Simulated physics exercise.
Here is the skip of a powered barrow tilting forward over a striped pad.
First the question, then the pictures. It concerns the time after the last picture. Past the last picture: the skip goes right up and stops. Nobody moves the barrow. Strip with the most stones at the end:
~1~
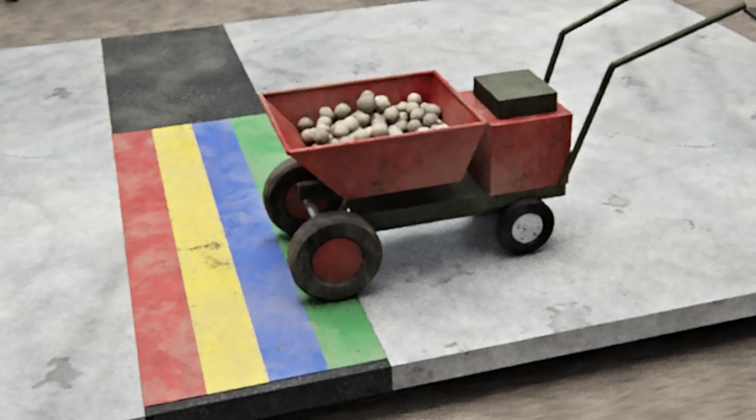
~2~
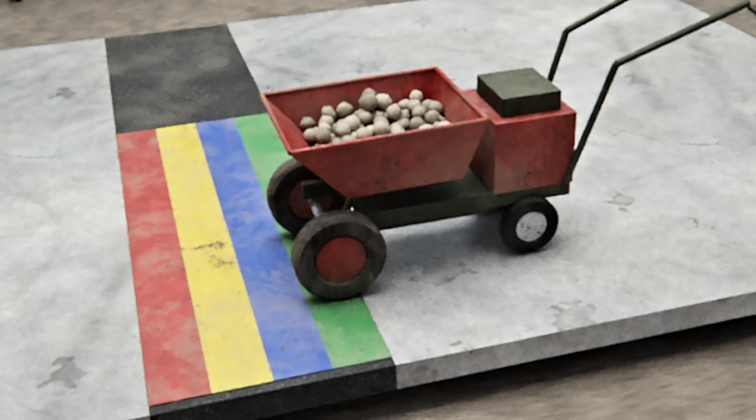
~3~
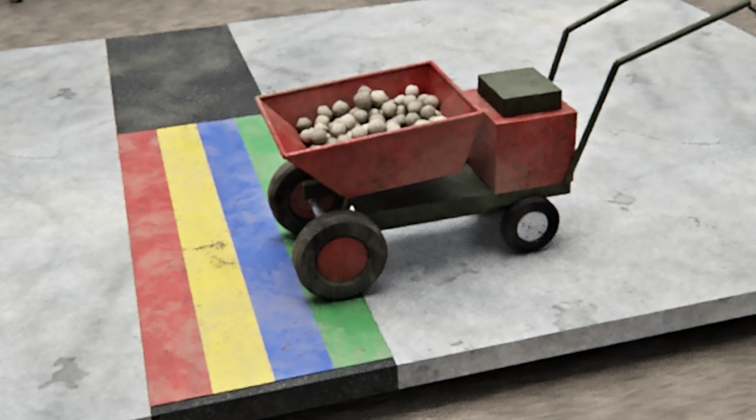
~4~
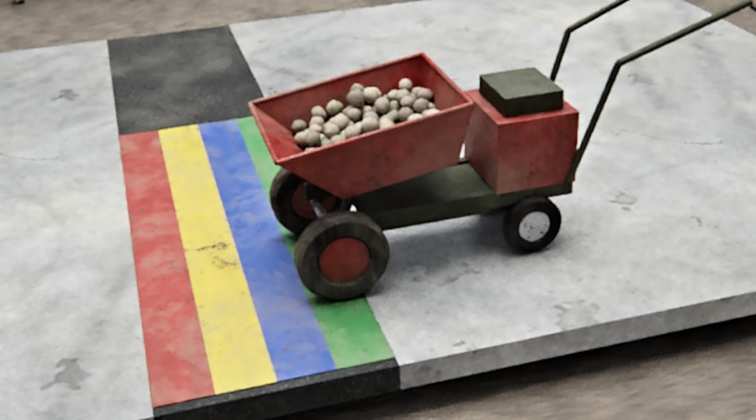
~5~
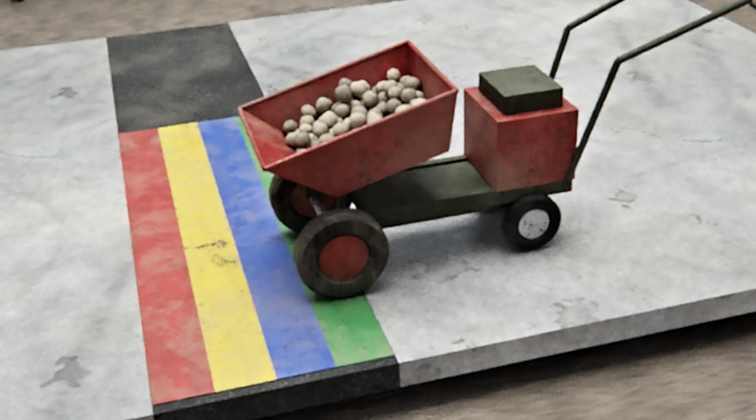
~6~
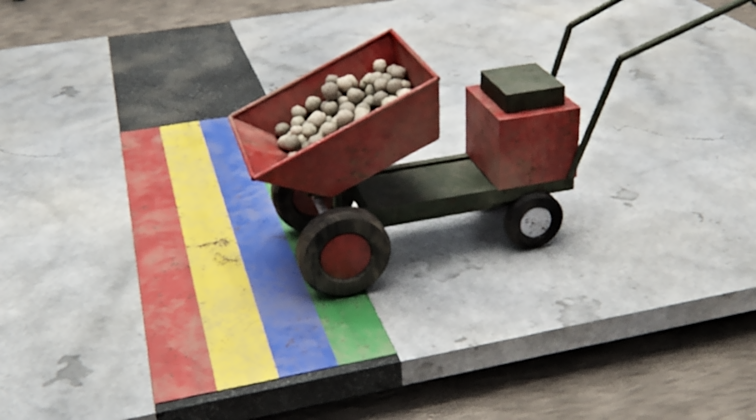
Red strip.
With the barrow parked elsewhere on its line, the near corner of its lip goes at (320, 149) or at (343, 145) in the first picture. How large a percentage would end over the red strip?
The share would be near 30 percent, and then near 20 percent.
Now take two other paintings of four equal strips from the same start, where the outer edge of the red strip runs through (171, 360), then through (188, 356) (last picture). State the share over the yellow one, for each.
Shares: About 0 per cent; about 0 per cent.
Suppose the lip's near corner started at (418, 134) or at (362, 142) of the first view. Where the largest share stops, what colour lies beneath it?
I would say the blue strip the first time, then the yellow strip the next.
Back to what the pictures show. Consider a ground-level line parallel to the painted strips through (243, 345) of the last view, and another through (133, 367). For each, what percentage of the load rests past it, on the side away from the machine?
I reckon some 80 per cent and some 20 per cent.
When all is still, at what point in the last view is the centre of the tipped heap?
Roughly at pixel (154, 281).
Soon, skip tipped steeply; all in the skip.
A while on, skip tipped right over; about two thirds in the skip; a small part over the yellow strip; about a third over the red strip; a stray few off the paint.
Towards the end, skip tipped right over; about a quarter in the skip; a small part over the yellow strip; about half over the red strip; about a third off the paint.
Finally, skip tipped right over; about a quarter in the skip; none over the green strip; none over the blue strip; a small part over the yellow strip; about a third over the red strip; about a third off the paint.
